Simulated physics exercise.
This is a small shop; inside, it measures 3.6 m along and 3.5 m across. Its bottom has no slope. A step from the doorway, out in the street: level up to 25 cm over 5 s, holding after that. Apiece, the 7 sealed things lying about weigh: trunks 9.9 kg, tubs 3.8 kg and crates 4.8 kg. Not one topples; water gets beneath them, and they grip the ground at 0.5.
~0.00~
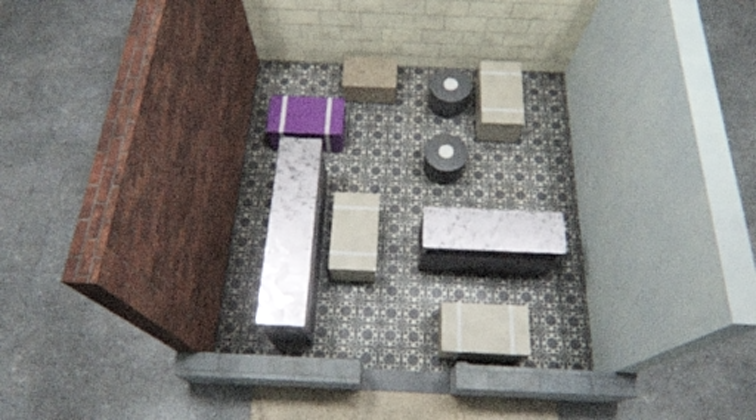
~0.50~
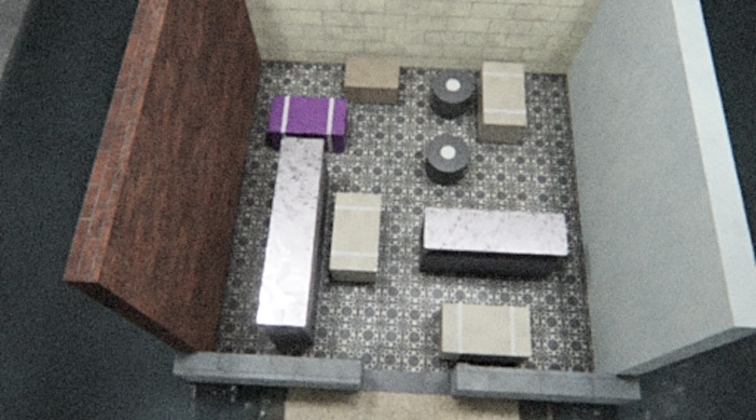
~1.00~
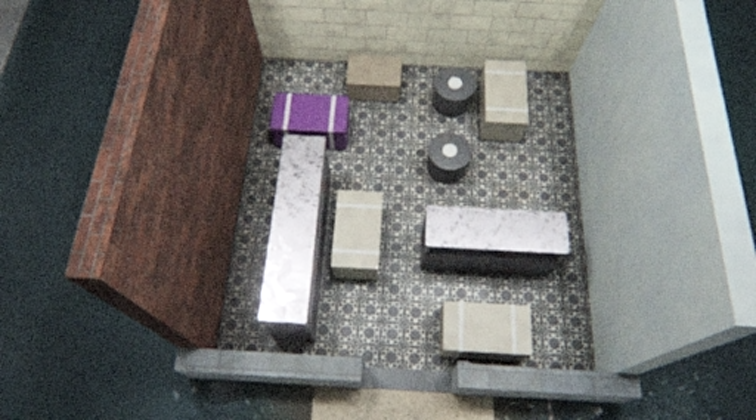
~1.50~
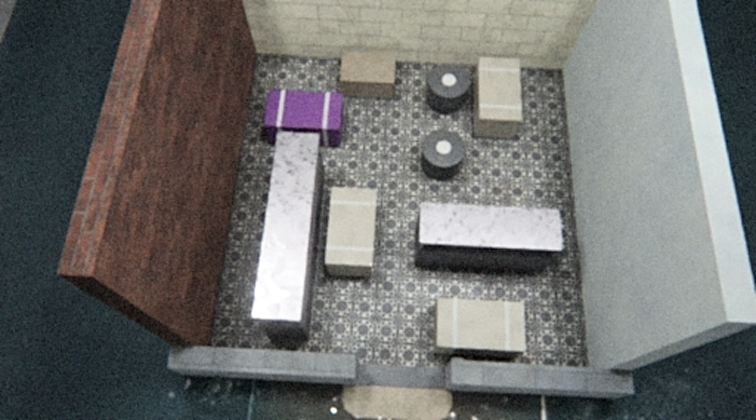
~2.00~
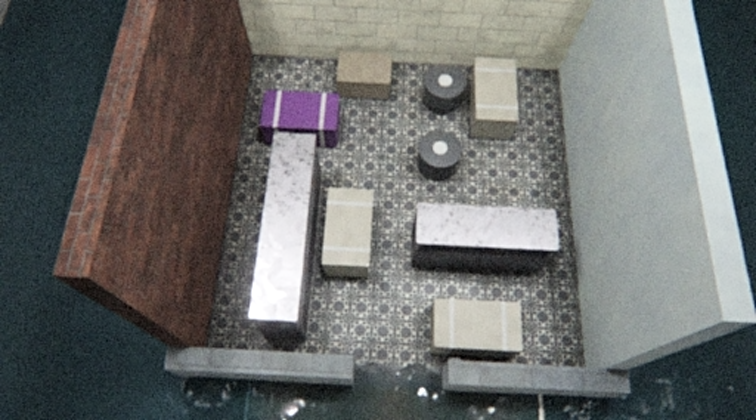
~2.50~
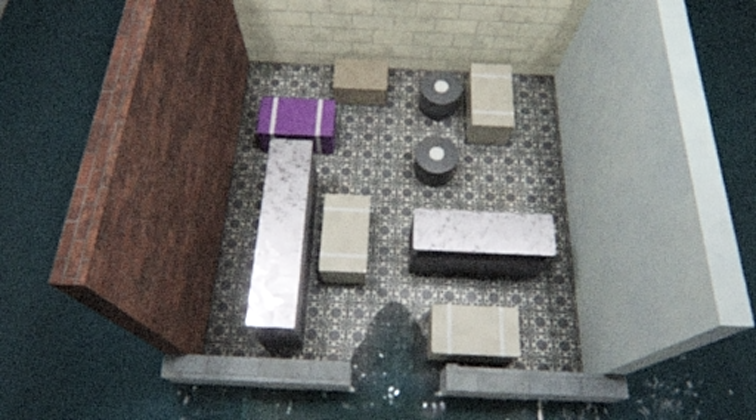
The clip shows a small shop from above, with a purple trunk, pale crates, dark round tubs and long counters staying in place as dark water spreads outside, covers the pale doorstep, and enters through the front doorway.
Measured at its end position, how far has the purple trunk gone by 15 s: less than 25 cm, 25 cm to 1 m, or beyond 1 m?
Displacement: Moderate.
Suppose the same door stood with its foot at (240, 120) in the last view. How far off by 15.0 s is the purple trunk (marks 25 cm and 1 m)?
Purple trunk: Goes a long way.
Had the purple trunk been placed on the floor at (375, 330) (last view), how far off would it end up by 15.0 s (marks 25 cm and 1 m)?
I'd say it goes a long distance.
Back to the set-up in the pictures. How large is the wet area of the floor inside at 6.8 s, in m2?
About 10.0 m2 is covered.
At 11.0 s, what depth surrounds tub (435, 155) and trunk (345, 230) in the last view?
Close to 10 and 7 centimetres.
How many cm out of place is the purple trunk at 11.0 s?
Roughly 40 centimetres by that point.
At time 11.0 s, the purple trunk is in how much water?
About 8 cm.
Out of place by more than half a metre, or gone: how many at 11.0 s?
The count is 6.
After 3.5 s the purple trunk is near (297, 116), 0.0 m from its start, aground; 0 afloat.
After 6.8 s the purple trunk is near (268, 75), 0.6 m from its start, aground; 4 afloat.
After 11.0 s the purple trunk is near (263, 128), 0.4 m from its start, afloat; 7 afloat.
After 15.0 s the purple trunk is near (260, 125), 0.4 m from its start, afloat; 7 afloat.
